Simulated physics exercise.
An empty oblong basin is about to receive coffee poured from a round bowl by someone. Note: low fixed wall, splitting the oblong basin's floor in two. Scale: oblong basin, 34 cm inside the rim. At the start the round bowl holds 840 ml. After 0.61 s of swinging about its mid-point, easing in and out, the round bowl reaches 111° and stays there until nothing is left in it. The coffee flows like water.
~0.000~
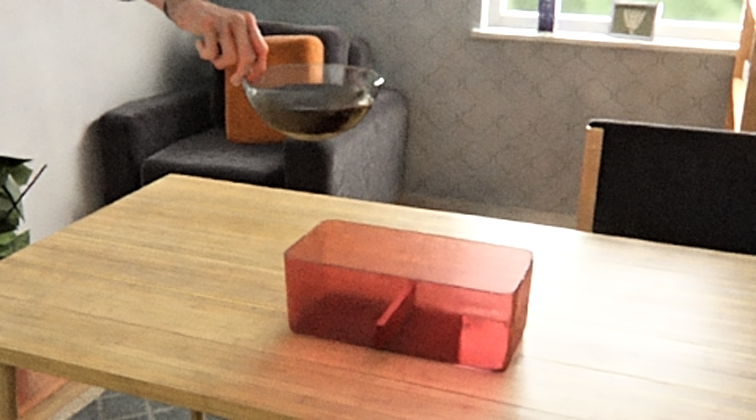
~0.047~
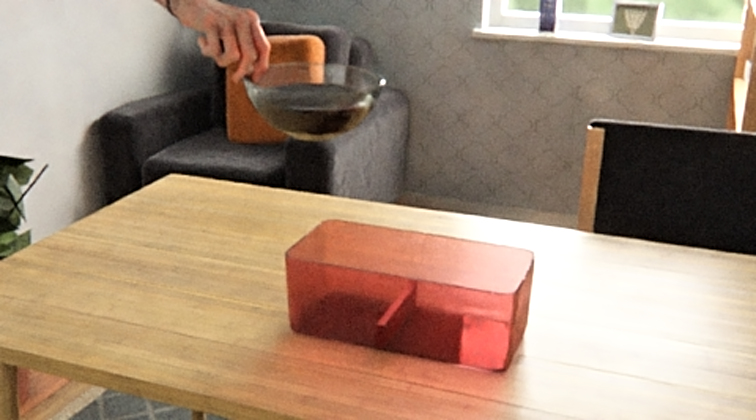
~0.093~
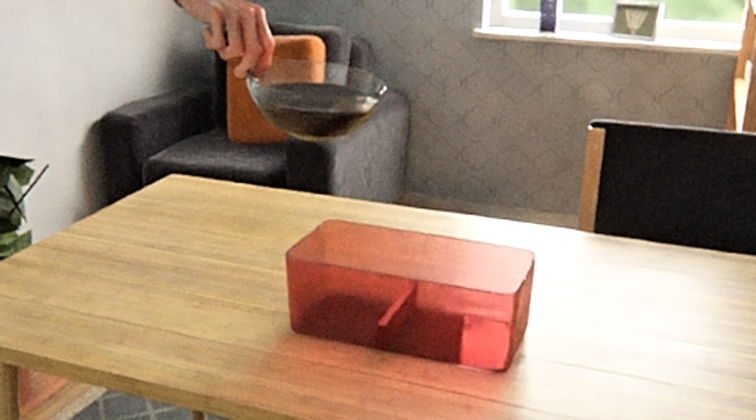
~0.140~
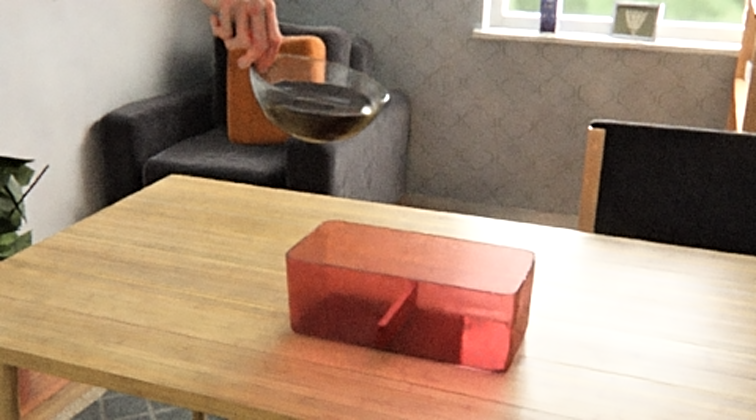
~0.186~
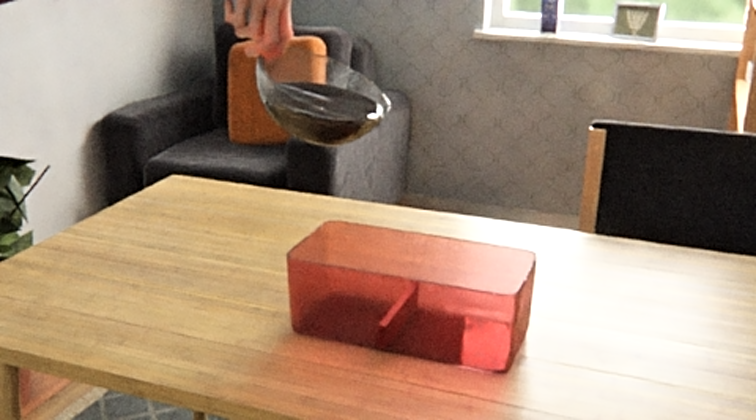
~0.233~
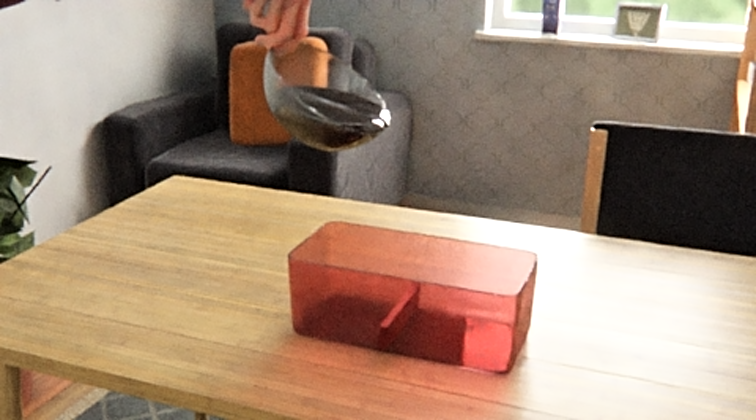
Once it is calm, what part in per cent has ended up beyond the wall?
About 58 per cent ends up there.
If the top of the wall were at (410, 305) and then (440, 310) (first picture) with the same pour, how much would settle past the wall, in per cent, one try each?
Around 45 and 25 percent, in that order.
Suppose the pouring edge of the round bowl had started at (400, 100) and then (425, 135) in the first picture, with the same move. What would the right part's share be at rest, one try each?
Respectively about 65 and 75 percent.
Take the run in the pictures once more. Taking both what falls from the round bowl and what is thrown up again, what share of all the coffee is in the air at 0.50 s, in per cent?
I'd say close to 58 per cent.
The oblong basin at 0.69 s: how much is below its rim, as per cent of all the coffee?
The share is close to 92 percent.
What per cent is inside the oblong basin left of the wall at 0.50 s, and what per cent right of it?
Left roughly 1 per cent, right roughly 38.
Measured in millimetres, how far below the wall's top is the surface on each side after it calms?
About 24 mm on the left, about 20 mm on the right.
Then, 0.50 s in, the tilt is 102° and 3 per cent is still to pour, 1 is left of the wall and 39 right of it.
Then, 0.69 s in, the tilt is 111° and 0 per cent is still to pour, 32 is left of the wall and 59 right of it.
Then, 0.89 s in, the tilt is 111° and 0 per cent is still to pour, 35 is left of the wall and 58 right of it.
Then, 1.11 s in, the tilt is 111° and 0 per cent is still to pour, 37 is left of the wall and 59 right of it.
Finally, 37 per cent lies left of the wall, 58 right of it and 4 outside.
